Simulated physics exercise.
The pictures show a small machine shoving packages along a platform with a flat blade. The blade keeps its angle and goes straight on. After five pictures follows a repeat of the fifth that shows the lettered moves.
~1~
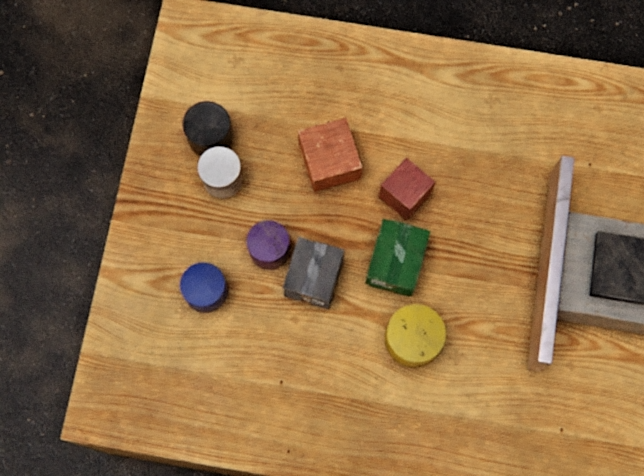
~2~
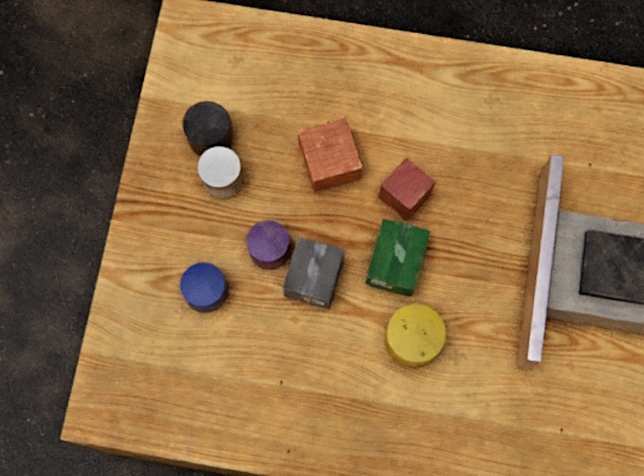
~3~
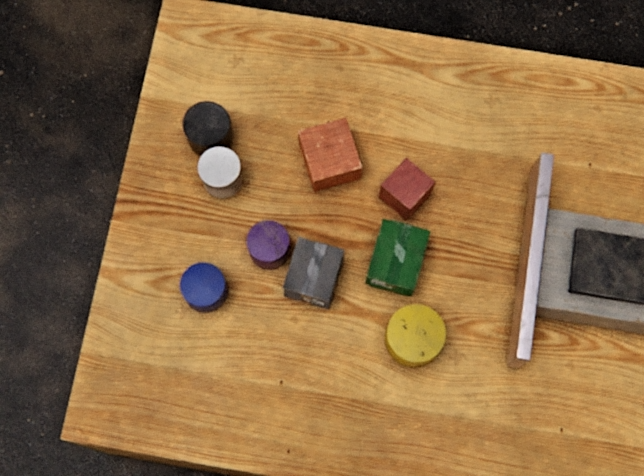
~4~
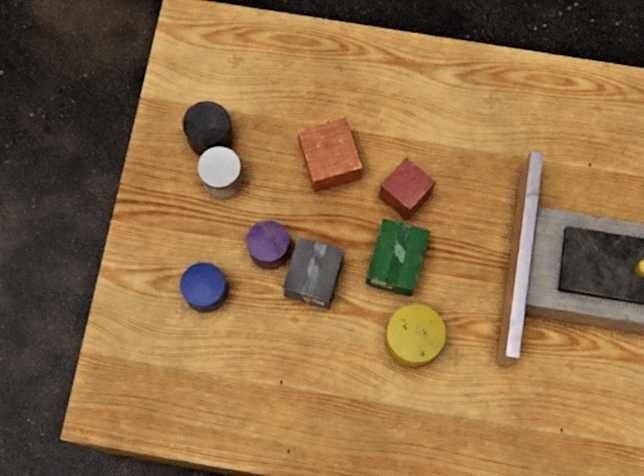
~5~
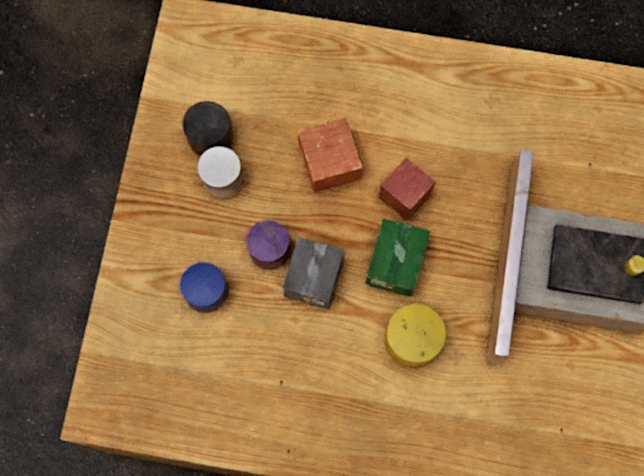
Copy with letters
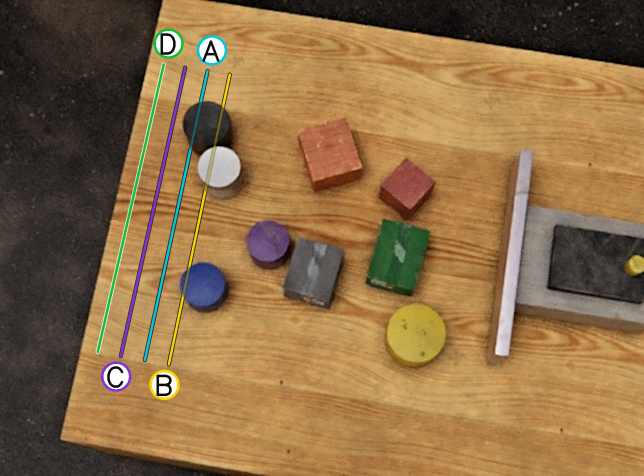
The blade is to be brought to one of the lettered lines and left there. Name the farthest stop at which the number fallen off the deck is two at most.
At B, and not beyond.
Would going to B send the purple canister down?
Yes.
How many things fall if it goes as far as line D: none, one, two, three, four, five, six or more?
Six or more.
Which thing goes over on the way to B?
The purple canister.
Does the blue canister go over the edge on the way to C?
By then, yes.
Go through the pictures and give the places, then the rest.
The first frame shows white pail (221, 174); red crate (406, 190); green box (398, 258).
The second frame shows robot (623, 268); blue canister (204, 288).
The third frame shows robot (613, 266); yellow canister (415, 336).
The fourth frame shows robot (602, 264); purple canister (268, 245).
The fifth frame shows robot (591, 262); white pail (221, 174); red crate (406, 190); green box (398, 258).
On the marked copy, A at (177, 210); B at (201, 214); C at (154, 206); D at (132, 202).
Taking B. A third of the way, robot (475, 243); yellow canister (348, 326); red crate (375, 192).
Two thirds of the way, robot (360, 225); purple canister (160, 228); blue canister (154, 292).
When it is over, robot (275, 211); purple canister over the edge; black pail (137, 119); one fallen.
As for the rest, A drops four; C drops five; D drops nine.
